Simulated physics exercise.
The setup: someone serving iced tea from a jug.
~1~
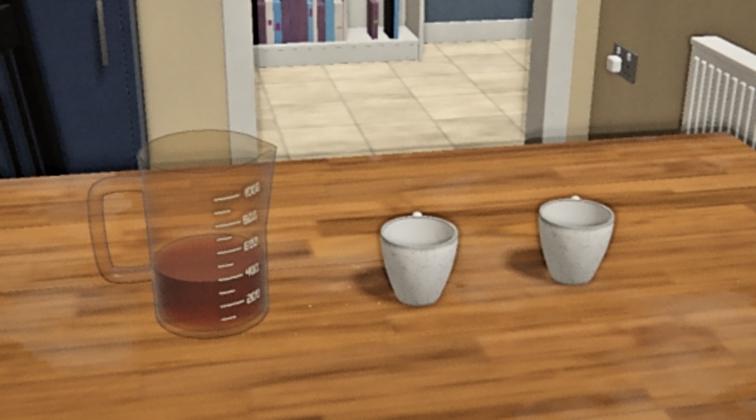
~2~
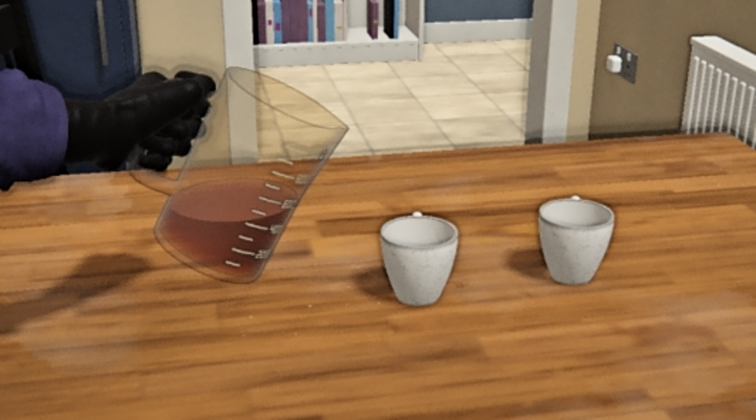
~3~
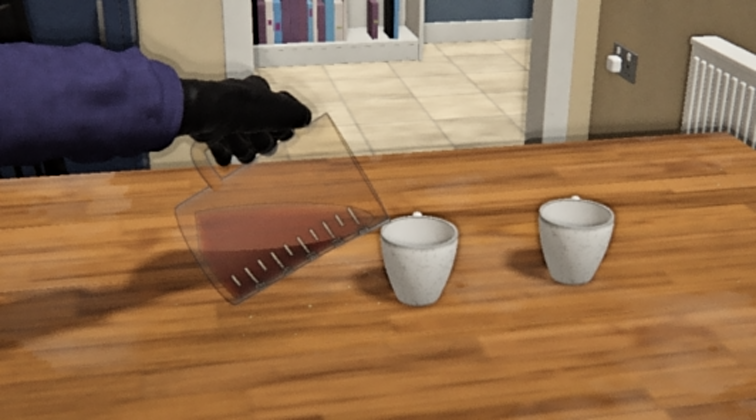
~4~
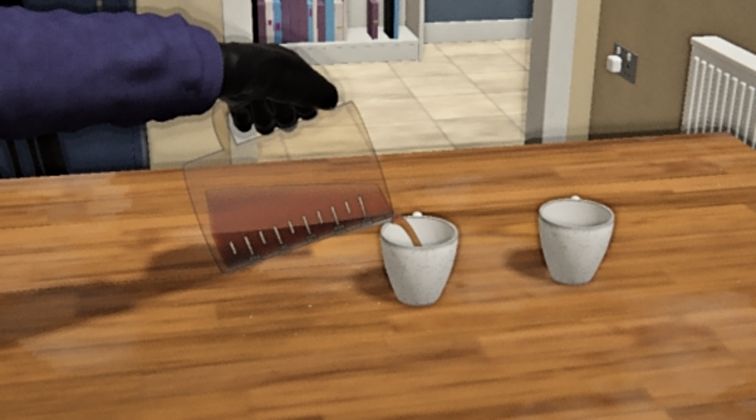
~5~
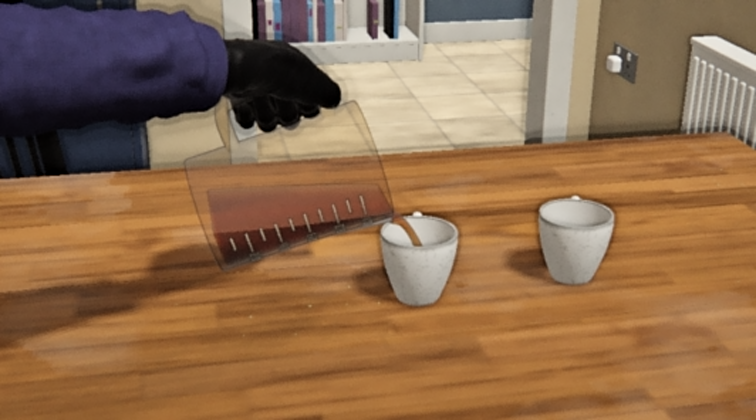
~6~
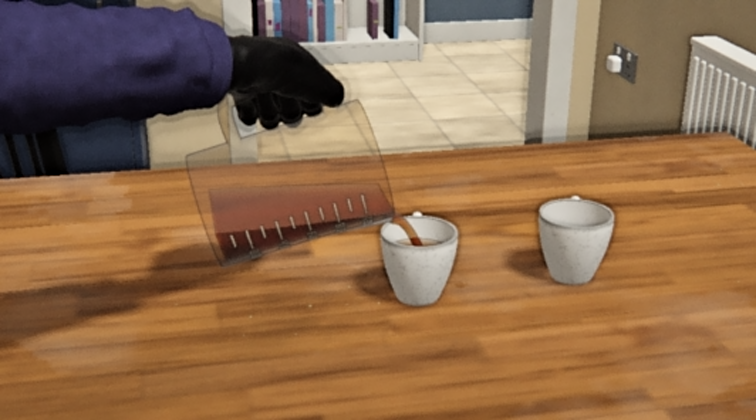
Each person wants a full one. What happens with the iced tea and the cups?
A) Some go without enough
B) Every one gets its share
(B) Every one gets its share.
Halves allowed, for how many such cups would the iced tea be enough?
Count: Around 2.5 of them.
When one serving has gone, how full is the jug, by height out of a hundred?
About 20 %.
Next, the first is about three quarters full.
After that, the first is done and the jug has about two thirds of its load.
Finally, both are full and about a quarter of the iced tea is over.
